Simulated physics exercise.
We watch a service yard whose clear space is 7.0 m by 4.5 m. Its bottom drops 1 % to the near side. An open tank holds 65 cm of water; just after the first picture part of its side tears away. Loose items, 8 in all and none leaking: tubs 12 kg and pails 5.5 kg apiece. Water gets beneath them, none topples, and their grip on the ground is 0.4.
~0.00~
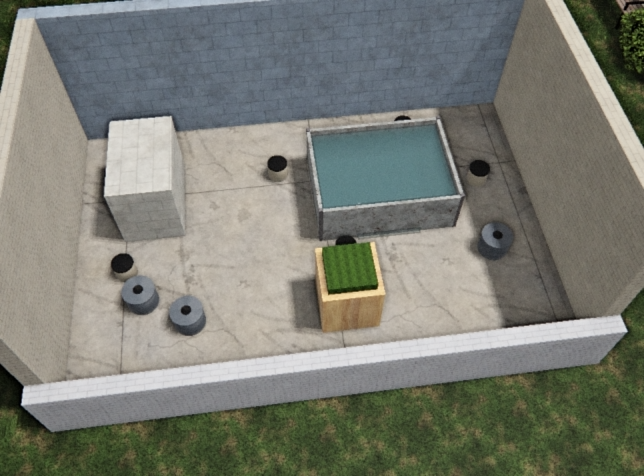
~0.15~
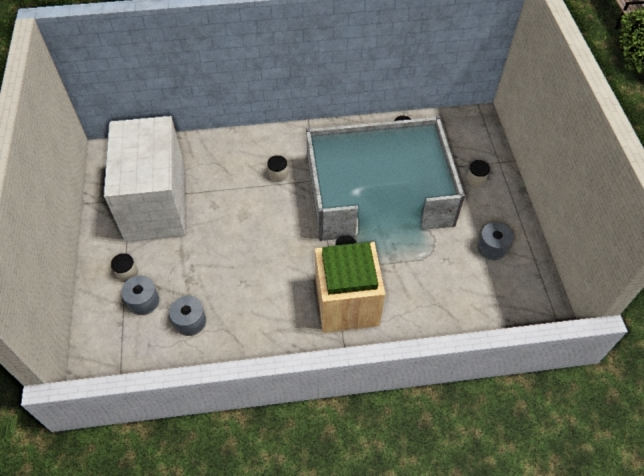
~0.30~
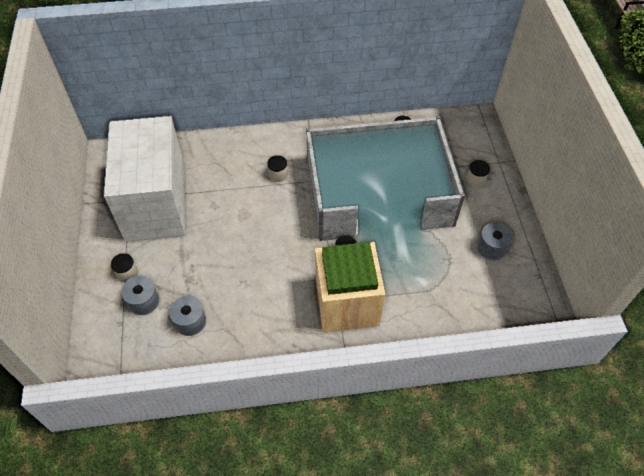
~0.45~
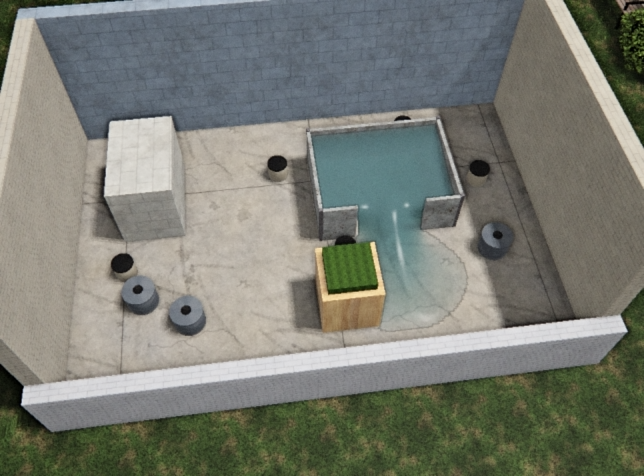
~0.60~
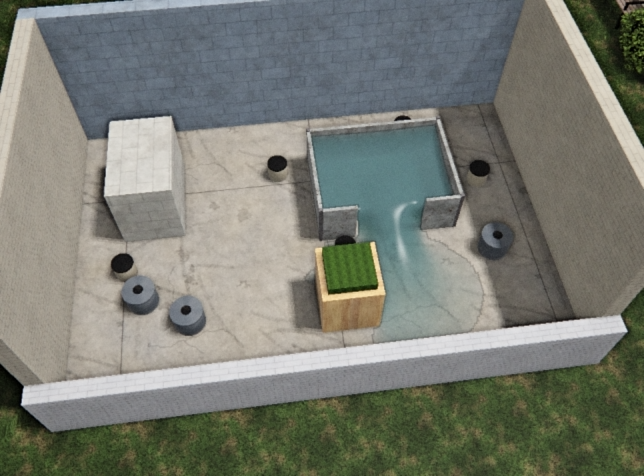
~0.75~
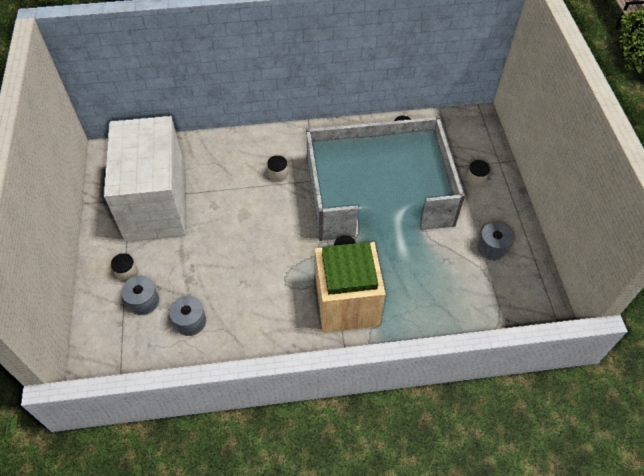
A walled yard with a cracked pale stone floor, bordered by grass, is seen from high above by a still camera. A grey-walled tank of blue-green water stands right of centre behind a grass-topped wooden box, with a pale block at left and small dark-topped pails and grey tubs scattered around. Part of the tank's near side opens and water spreads forward and around the box, while the loose items stay put.
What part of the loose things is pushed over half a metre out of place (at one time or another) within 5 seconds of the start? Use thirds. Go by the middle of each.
It is between one and two thirds.
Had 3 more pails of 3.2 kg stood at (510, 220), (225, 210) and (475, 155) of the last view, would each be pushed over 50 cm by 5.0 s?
In turn: More, under, past it.
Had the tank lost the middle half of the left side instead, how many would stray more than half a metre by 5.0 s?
In that case 4 of them.
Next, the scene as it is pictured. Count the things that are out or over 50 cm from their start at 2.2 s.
I count 0.
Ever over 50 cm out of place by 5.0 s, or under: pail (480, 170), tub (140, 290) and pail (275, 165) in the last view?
In that order: More, under, less.
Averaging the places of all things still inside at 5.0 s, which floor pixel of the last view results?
At about (279, 227).
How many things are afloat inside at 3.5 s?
I count 0.
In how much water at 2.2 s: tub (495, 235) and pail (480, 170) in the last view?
Roughly 1 and 0 cm.
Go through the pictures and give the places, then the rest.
A pail at (346, 244), on the bottom; a tub at (138, 290) rests on the ground; water covers 3.0 m2; 0 of 8 have shifted, in the first picture.
A pail at (346, 244), on the bottom; a tub at (138, 290) rests on the ground; 3.6 m2 under water; 0 of 8 have shifted, in the second picture.
A pail at (346, 244) rests on the ground; a tub at (138, 290), on the bottom; 4.3 m2 under water; 0 of 8 have shifted, in the third picture.
A pail at (346, 244) rests on the ground; a tub at (138, 290), on the bottom; 5.1 m2 under water; 0 of 8 have shifted, in the fourth picture.
A pail at (345, 245) rests on the ground; a tub at (138, 290) rests on the ground; water covers 6.0 m2; 0 of 8 have shifted, in the fifth picture.
A pail at (345, 244) rests on the ground; a tub at (138, 290) rests on the ground; water covers 6.5 m2; 0 of 8 have shifted, in the sixth picture.
After 1.1 s 0 of 8 are over 50 cm from their spots; 0 afloat.
After 2.2 s 0 of 8 are over 50 cm from their spots; 0 afloat.
After 3.5 s 2 of 8 are over 50 cm from their spots; 0 afloat.
After 5.0 s 3 of 8 are over 50 cm from their spots, and 3 have been at some point; 4 afloat.
